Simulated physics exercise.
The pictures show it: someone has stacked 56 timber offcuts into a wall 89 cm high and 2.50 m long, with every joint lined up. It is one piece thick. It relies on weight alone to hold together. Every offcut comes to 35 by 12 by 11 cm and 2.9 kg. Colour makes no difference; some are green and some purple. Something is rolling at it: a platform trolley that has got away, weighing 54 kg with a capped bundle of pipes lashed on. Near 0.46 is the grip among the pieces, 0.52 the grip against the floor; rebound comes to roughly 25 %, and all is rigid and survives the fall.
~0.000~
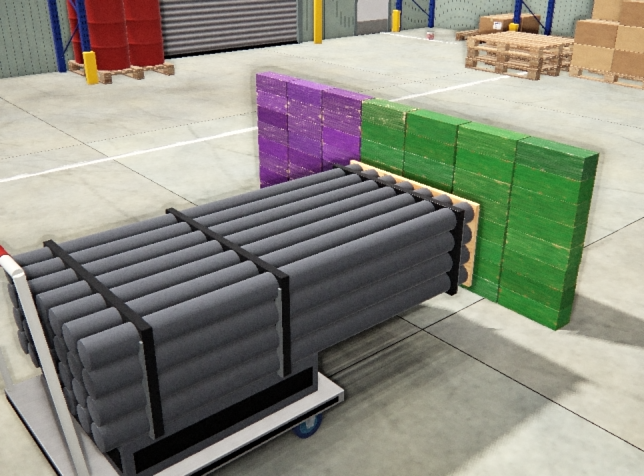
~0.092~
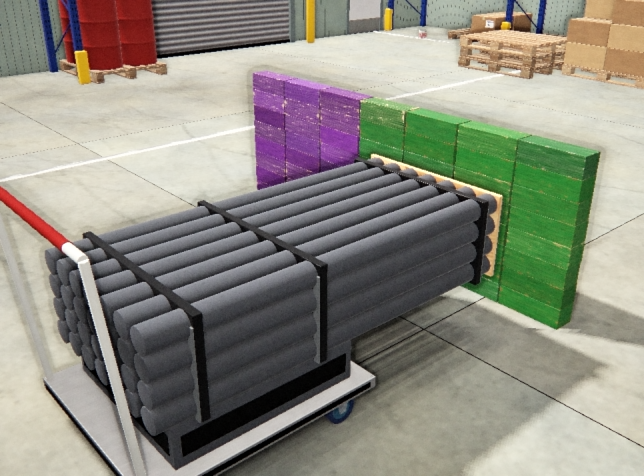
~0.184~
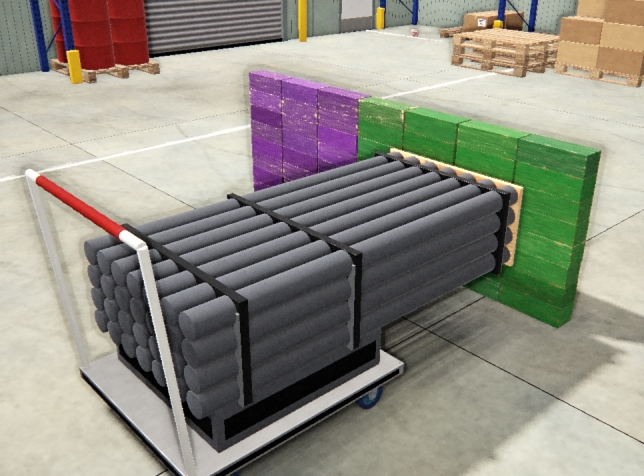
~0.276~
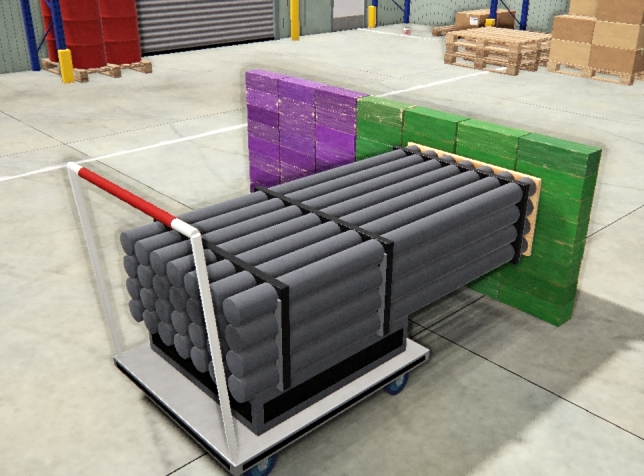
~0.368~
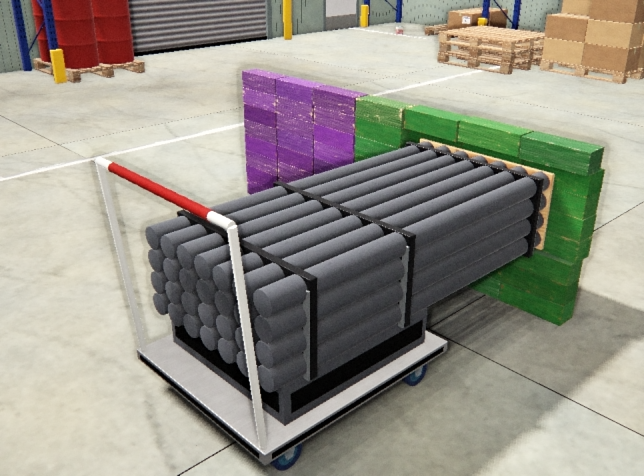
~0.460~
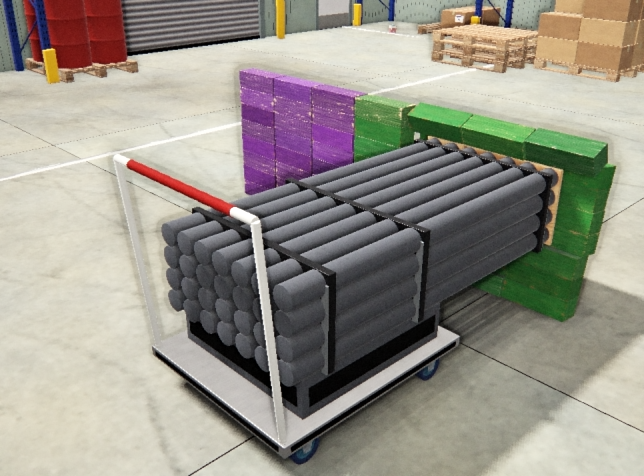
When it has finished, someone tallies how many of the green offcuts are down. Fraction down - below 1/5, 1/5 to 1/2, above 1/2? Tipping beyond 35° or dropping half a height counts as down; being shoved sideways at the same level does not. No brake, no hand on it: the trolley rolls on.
Above 1/2.
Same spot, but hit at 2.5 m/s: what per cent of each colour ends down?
You'd end up with purple at 0 per cent down and green at 60 per cent.
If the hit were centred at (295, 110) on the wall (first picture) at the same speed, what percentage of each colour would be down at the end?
Per cent down - purple: 80, green: 0.
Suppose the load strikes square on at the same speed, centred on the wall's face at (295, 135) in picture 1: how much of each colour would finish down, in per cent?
Purple 100 %, green 0 %.
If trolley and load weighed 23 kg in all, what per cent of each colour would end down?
Colour by colour that makes purple 0, green 80 percent.
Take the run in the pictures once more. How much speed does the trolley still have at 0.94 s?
I'd put it at roughly 0.4 m/s.
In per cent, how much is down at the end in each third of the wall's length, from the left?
I'd put it at 0 % left, 30 % middle and 100 % right.
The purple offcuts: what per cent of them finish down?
Colour purple - 0 percent down at the end.
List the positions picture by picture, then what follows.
In the first picture (places mark the middle of the side facing us; the camera moves round a little), load (469, 233) 49 cm short of the wall; top green offcut (382, 116); top purple offcut (341, 104); nothing disturbed.
Load (492, 224) 34 cm short of the wall; top green offcut (381, 115), in the second picture.
Load (513, 215) 20 cm short of the wall; top green offcut (380, 114), in the third picture.
Load (531, 206) 57 mm short of the wall; top green offcut (379, 113), in the fourth picture.
Load (545, 200) 43 mm into the wall's line; top green offcut (378, 113); 13 disturbed, none down, in the fifth picture.
Load (554, 196) 10 cm into the wall's line; top green offcut (377, 112); top purple offcut (332, 101); steepest lean 25°, the offcut at (439, 114); 24 disturbed, none down, in the sixth picture.
After 0.56 s, load 15 cm past the wall's line, still rolling; none of the 32 green offcuts down (0 of 56 in all colours); top green offcut unmoved.
After 0.74 s, load 23 cm past the wall's line, still rolling; 18 of the 32 green offcuts down (18 of 56 in all colours); top green offcut unmoved.
After 0.94 s, load 32 cm past the wall's line, still rolling; 24 of the 32 green offcuts down (24 of 56 in all colours); top green offcut unmoved.
At rest (1.6 s), load 55 cm past the wall's line, still rolling; 24 of the 32 green offcuts down (24 of 56 in all colours); top green offcut unmoved; top purple offcut unmoved. That is 75 per cent. As the last picture would show them, middles, top green offcut near (385, 110), top purple offcut near (339, 100).
